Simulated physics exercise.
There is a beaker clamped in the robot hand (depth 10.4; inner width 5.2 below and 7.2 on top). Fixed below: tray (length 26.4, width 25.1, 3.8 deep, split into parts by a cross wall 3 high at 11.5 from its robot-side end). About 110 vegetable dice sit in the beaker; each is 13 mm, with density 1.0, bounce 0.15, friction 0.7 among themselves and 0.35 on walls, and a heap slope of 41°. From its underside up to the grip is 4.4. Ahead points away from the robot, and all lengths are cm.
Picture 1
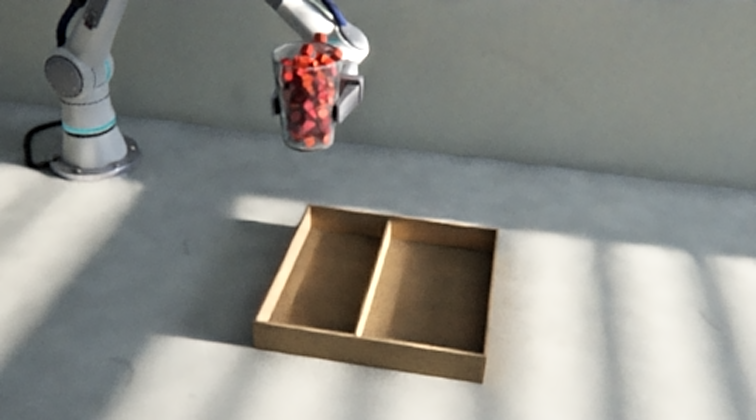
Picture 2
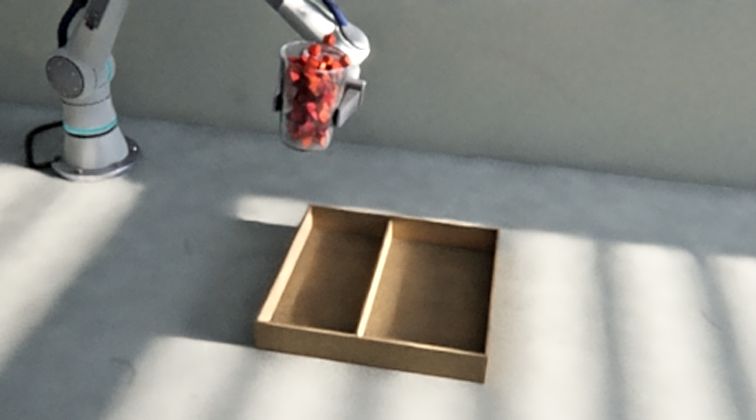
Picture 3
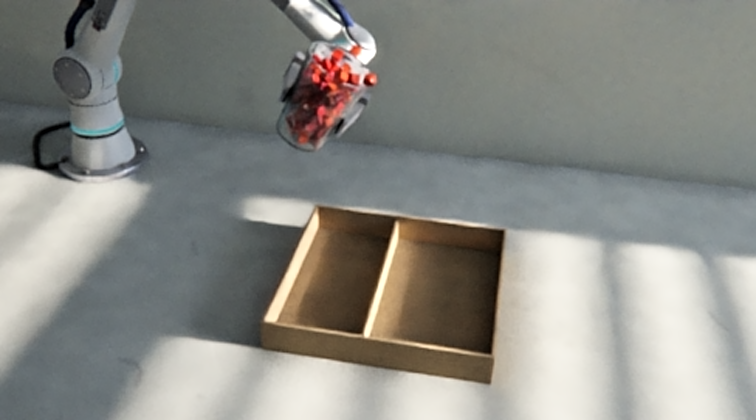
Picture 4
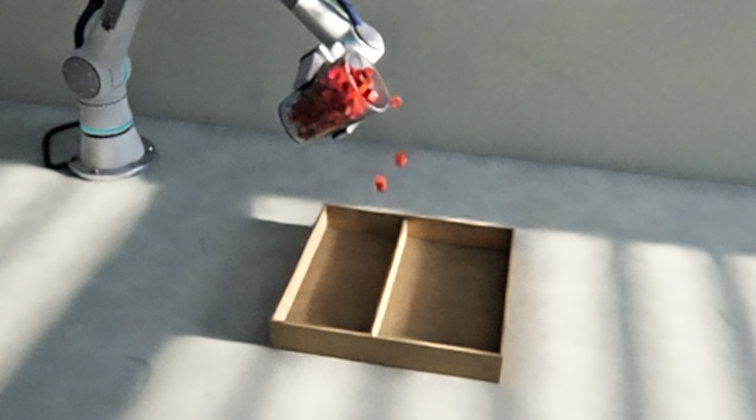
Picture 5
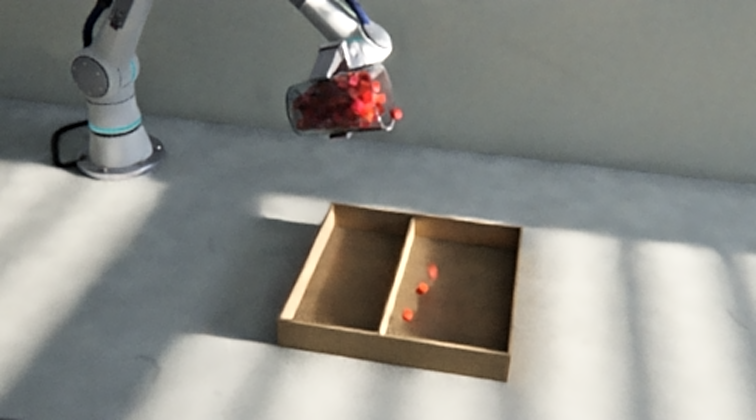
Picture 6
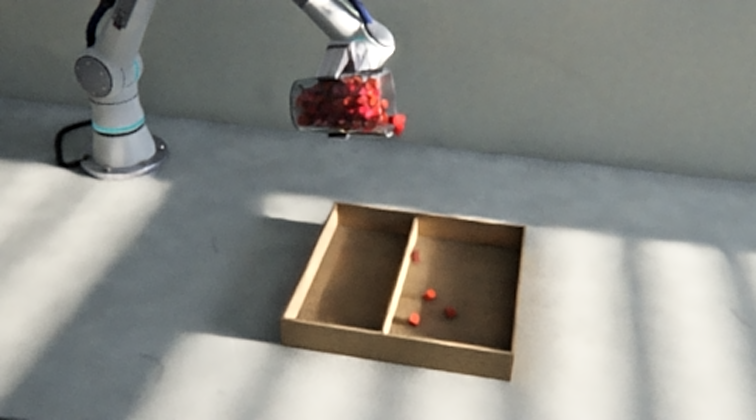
On a pale grey surface crossed by bands of sunlight, seen from above at an angle, a shallow brown tray with two compartments sits before a plain grey wall. Behind it, a white robot arm at upper left grips a clear container of small red pieces. The arm tips the container rightward until nearly horizontal, and a few pieces drop into the right compartment as the view drifts slightly left.
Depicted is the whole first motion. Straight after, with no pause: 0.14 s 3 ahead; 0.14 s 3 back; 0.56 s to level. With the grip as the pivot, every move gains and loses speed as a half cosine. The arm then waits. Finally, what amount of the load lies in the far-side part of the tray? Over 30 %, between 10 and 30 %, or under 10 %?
Between 10 and 30 %.
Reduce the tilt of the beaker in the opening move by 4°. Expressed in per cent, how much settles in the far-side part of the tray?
Estimate: Around 15 per cent.
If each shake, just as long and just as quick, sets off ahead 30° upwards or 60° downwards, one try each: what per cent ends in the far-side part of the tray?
I'd say close to 25 percent for the first and close to 10 percent for the second.
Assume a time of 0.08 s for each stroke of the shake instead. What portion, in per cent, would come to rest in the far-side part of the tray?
I'd expect close to 65 per cent then.
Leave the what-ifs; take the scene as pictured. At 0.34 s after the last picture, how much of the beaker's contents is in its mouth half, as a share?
Mouth half share: Roughly 55 %.
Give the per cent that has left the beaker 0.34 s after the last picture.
20 %.
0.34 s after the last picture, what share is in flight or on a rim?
About 12 per cent.
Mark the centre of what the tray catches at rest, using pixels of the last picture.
Centre estimate: Around (428, 294).
Then, 0.34 s after the last picture, tilted 79° forward, highest piece 28 above the table; 89 in the beaker, 9 in the far-side part, 13 in flight or on a rim.
Then, 0.67 s after the last picture, tilted 17° forward, highest piece 31 above the table; 87 in the beaker, 23 in the far-side part, 1 in the robot-side part.
Then, 1.04 s after the last picture, level, highest piece 32 above the table; 87 in the beaker, 23 in the far-side part, 1 in the robot-side part.
Then, 2.09 s after the last picture, level, highest piece 32 above the table; 87 in the beaker, 23 in the far-side part, 1 in the robot-side part.
Final count, 87 in the beaker, 23 in the far-side part, 1 in the robot-side part. That is 21 % in the far-side part of the tray.
